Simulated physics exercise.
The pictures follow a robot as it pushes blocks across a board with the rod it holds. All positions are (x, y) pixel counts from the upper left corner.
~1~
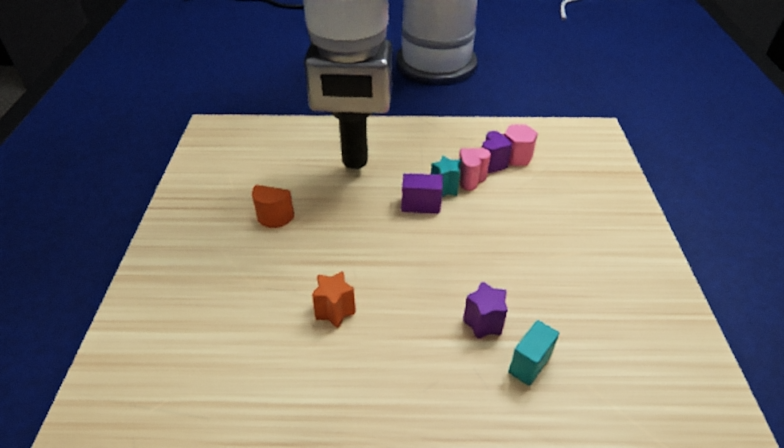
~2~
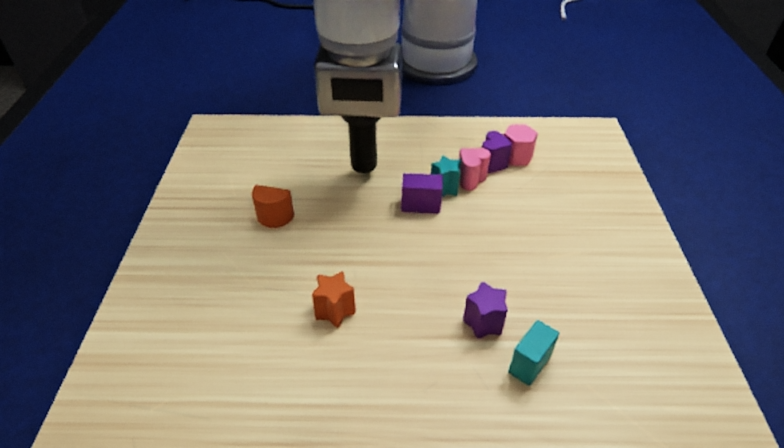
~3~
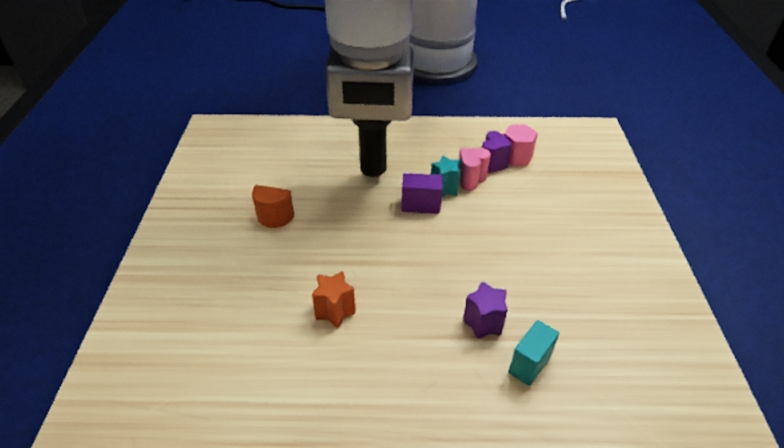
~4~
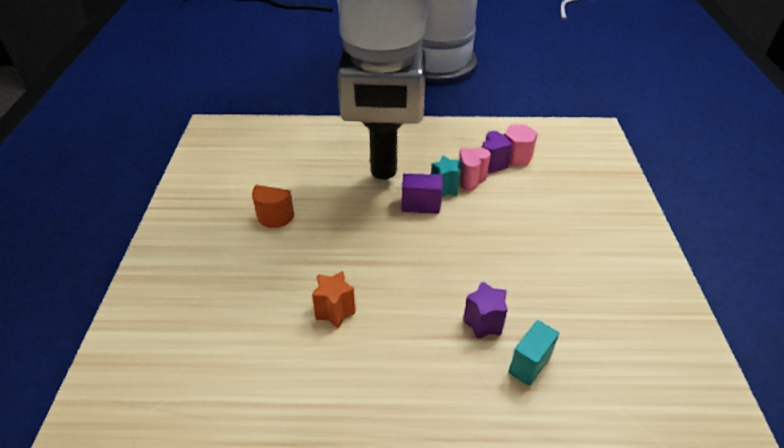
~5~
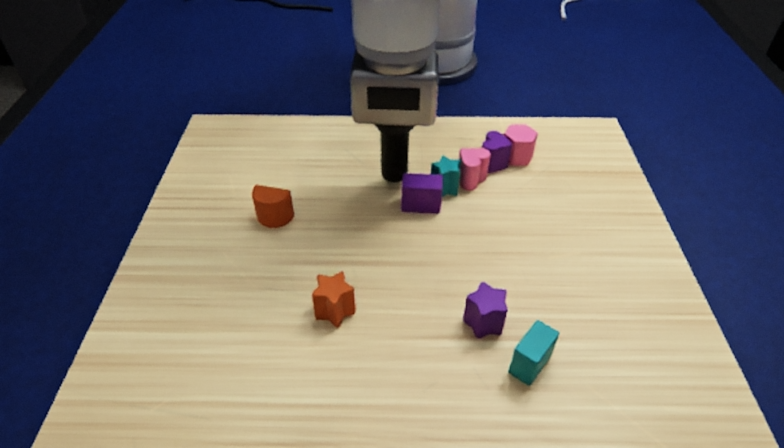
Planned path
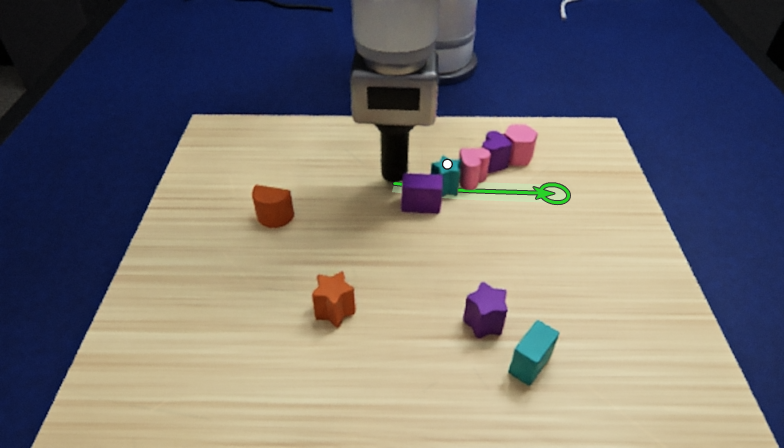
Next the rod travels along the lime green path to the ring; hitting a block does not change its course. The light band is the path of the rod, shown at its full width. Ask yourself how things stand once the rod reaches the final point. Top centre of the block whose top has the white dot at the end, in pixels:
The centre of its top face lies at (508, 184).
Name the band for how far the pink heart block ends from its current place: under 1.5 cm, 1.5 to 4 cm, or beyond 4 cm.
It shifts by more than 4 cm.
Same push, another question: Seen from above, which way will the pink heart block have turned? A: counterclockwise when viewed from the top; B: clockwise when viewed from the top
I choose A.
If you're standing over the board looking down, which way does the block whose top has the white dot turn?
Twists clockwise.
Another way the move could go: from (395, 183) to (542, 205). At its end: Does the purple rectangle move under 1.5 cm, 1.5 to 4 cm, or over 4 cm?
It gets moved under 1.5 cm.
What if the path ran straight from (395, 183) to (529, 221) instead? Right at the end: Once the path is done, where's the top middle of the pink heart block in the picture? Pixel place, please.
At the end it should sit near (502, 157).
Path on the board, from (395, 183) via (447, 189) and (501, 192), ending at (555, 194); the dot is on the turquoise star.
On the path given first. One third of the way, rod at (448, 180); turquoise star at (478, 174), turned 15° clockwise; pink heart block at (486, 158), turned 40° anticlockwise.
Two thirds of the way, rod at (502, 183); turquoise star at (507, 184), turned 50° clockwise; pink heart block at (517, 153), turned 60° anticlockwise; purple heart block at (497, 139).
At the end, rod at (557, 185); purple rectangle in place; turquoise star at (508, 184), turned 60° clockwise; pink heart block at (524, 152), turned 85° anticlockwise; purple heart block at (497, 139).
